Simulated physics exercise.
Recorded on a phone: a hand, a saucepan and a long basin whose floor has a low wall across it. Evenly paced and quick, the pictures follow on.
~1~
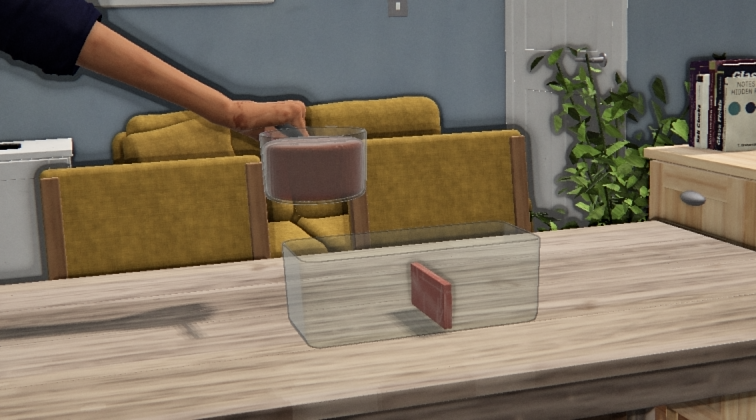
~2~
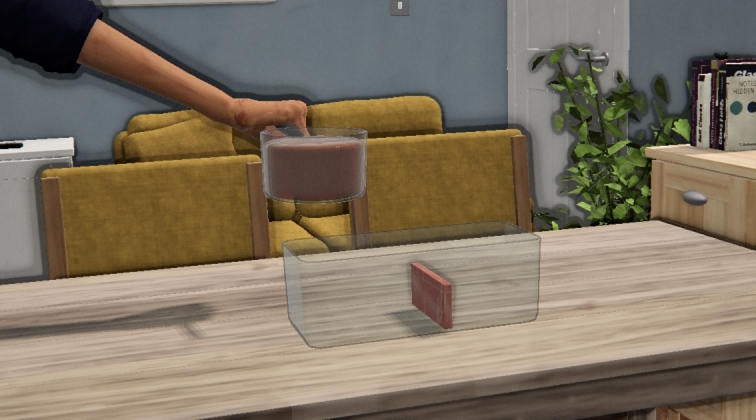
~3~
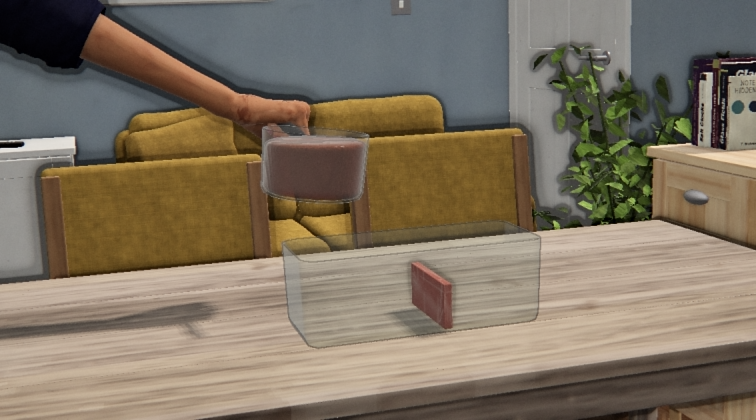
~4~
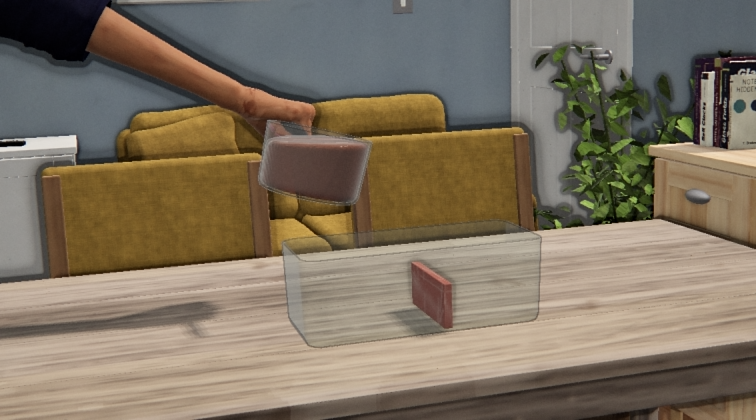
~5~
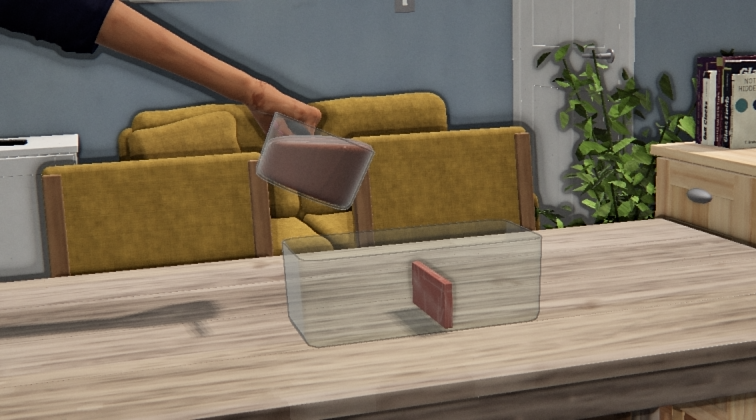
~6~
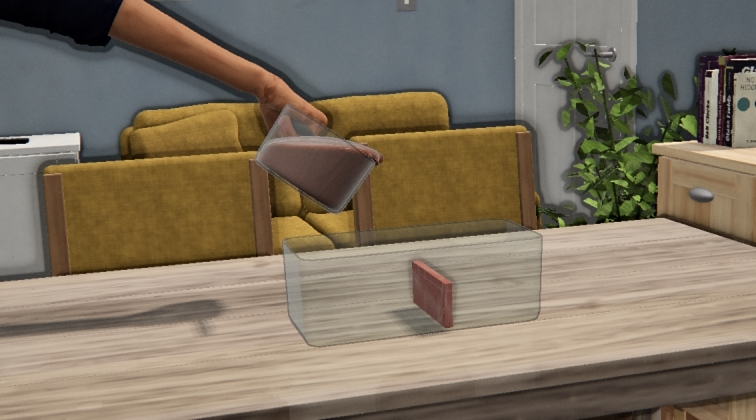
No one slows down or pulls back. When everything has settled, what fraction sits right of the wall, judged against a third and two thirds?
I expect the share right of the wall to be below a third.
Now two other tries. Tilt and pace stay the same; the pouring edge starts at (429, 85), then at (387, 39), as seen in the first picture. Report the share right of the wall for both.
85 %, 60 %.
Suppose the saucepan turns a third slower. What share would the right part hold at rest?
5 per cent or thereabouts.
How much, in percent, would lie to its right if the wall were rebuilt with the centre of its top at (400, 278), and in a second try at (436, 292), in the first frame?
45 % then 20 %, approximately.
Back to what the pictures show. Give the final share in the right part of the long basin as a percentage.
Roughly 10 %.
A moment on, the saucepan is tipped right over and 28 per cent is still to pour, 39 is left of the wall and 0 right of it.
Next, the saucepan is tipped right over and 5 per cent is still to pour, 83 is left of the wall and 1 right of it.
Then the saucepan is tipped right over and 0 per cent is still to pour, 82 is left of the wall and 6 right of it.
Later the saucepan is tipped right over and 0 per cent is still to pour, 83 is left of the wall and 7 right of it.
In the end 82 per cent lies left of the wall, 8 right of it and 10 outside.
